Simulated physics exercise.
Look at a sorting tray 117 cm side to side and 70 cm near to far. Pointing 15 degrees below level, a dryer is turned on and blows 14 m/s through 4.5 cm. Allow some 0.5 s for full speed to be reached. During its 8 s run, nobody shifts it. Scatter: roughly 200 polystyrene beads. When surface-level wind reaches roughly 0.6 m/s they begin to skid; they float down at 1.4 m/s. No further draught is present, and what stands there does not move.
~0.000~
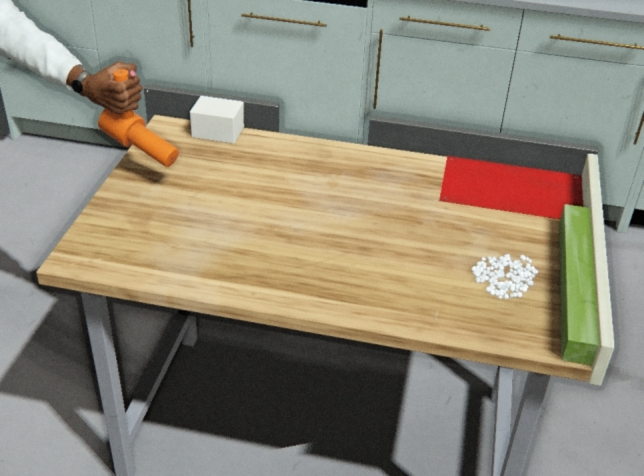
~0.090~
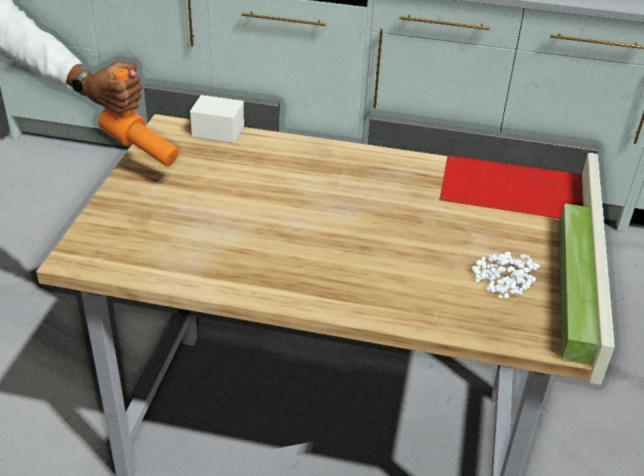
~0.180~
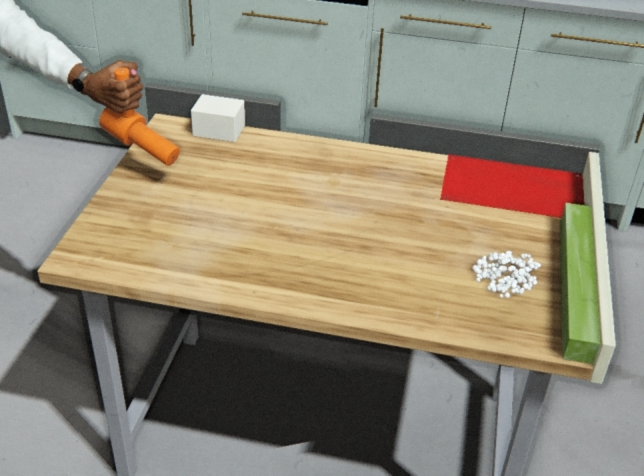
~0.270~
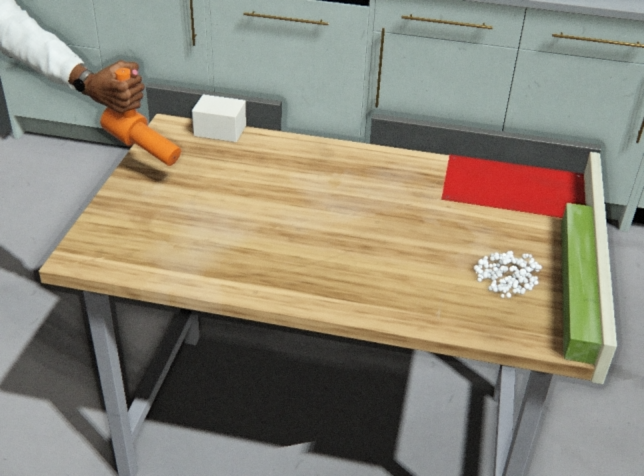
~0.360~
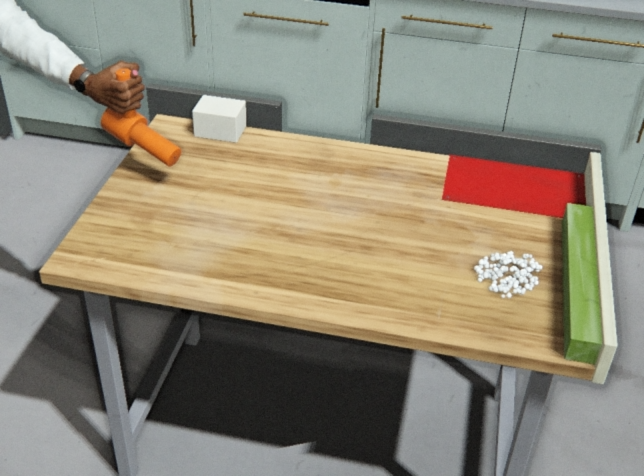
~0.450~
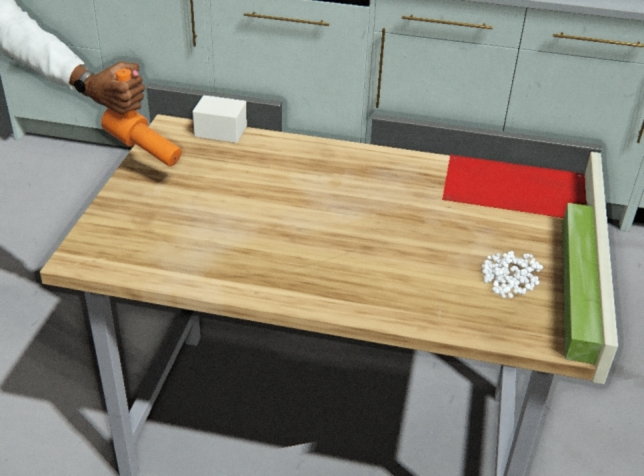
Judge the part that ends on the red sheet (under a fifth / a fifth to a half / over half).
The share on the red sheet is more than half.
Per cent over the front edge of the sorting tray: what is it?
Roughly 15 % front.
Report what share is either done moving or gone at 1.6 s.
Estimate: Close to 30 %.
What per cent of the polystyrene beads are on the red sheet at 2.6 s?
Roughly 80 per cent.
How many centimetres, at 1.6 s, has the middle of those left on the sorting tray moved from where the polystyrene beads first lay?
Centre offset: Approx. 45 cm.
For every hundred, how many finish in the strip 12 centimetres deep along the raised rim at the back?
80 %.
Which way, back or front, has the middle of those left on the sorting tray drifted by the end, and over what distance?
Net drift is to the rear by close to 45 cm.
After 1.6 s, 72 % are on the move or not yet settled, 64 % are on the red sheet; the middle of those still in play is near (564, 178).
After 2.6 s, 62 % are on the move or not yet settled, 79 % are on the red sheet; the middle of those still in play is near (583, 172).
After 4.4 s, 56 % are on the move or not yet settled, 78 % are on the red sheet; the middle of those still in play is near (574, 168).
After 8.0 s, at the end, 80 % are on the red sheet; the middle of those still in play is near (575, 168).
